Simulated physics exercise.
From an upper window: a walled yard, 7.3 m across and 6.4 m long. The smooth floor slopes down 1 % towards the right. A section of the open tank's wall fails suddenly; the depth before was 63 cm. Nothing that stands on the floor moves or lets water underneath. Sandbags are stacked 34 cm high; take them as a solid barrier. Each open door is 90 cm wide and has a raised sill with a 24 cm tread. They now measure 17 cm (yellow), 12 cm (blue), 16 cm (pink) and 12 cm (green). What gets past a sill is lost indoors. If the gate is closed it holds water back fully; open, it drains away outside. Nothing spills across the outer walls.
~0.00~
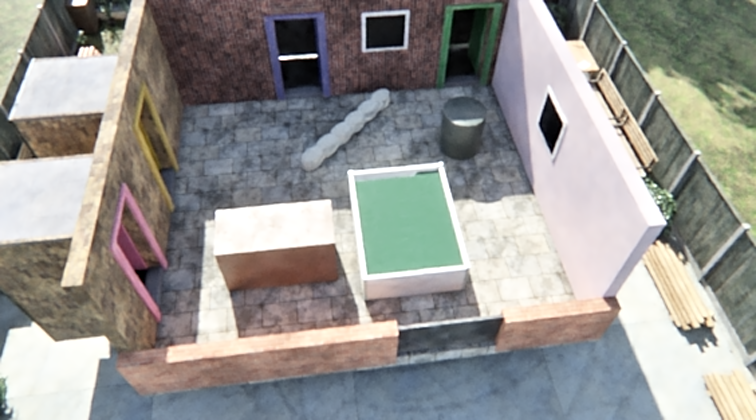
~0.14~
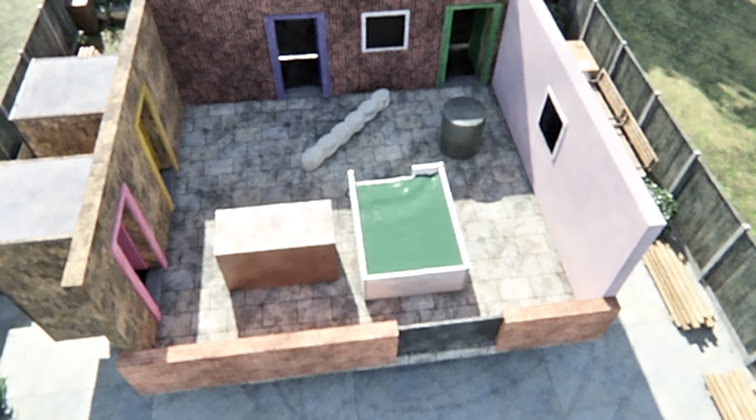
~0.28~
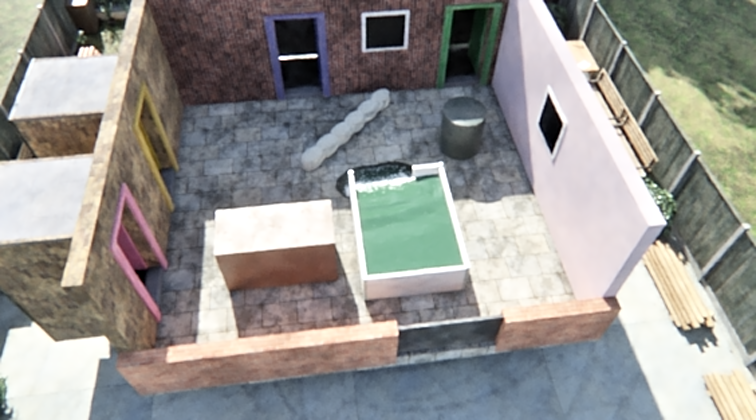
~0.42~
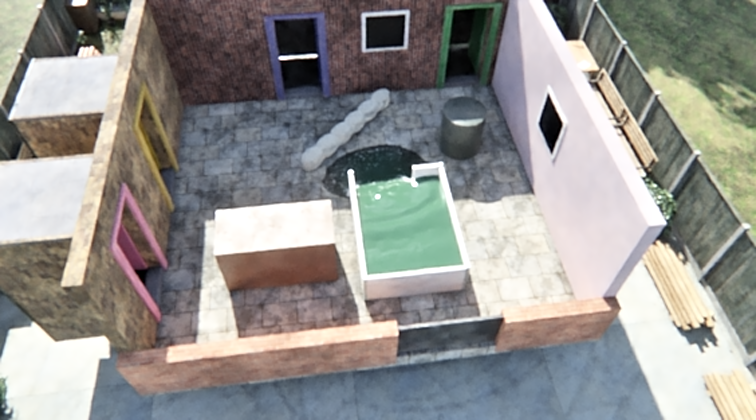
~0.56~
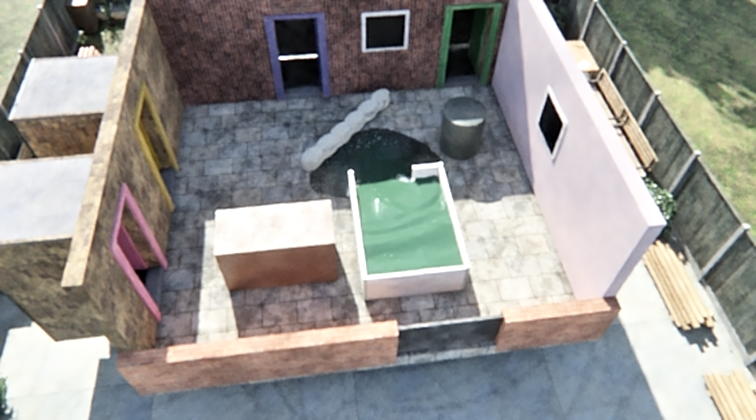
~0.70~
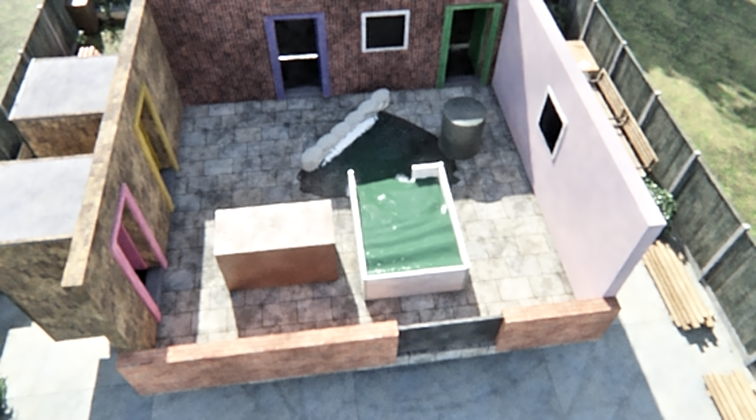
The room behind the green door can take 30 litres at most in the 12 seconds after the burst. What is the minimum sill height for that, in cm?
At least 23 cm or so.
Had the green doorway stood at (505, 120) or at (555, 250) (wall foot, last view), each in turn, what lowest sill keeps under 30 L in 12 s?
Roughly 22 and 8.0 cm.
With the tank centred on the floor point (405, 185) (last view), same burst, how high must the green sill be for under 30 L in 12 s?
Some 24 cm.
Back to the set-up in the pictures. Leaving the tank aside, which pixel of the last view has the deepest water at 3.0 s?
At about (482, 87).
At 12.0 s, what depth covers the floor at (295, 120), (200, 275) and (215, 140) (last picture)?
Roughly 4, 4 and 2 cm, in turn.
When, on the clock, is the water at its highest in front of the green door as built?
Near 3.6 s.
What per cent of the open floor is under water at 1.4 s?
Some 15 per cent of it.
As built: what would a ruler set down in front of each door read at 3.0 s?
In cm: Yellow 0, blue 1, pink 0, green 25.
After 1.4 s water covers 15 % of the floor, deepest (38 cm) near (340, 153); it has not reached the green door.
After 3.0 s water covers 35 % of the floor, deepest (44 cm) near (482, 87); 25 cm at the green door, 24 litres in over its 12 cm sill.
After 12.0 s water covers 95 % of the floor, deepest (12 cm) near (519, 210); 10 cm at the green door, 195 litres in over its 12 cm sill.
At the green door as built, the water arrived by 1.6 s and peaked near 26 cm at 3.6 s.
With a sill of 20.5 cm, 49 litres would have come in within the 12 s; with 27.5 cm, 13 litres. So under 30 litres takes about 23 cm.
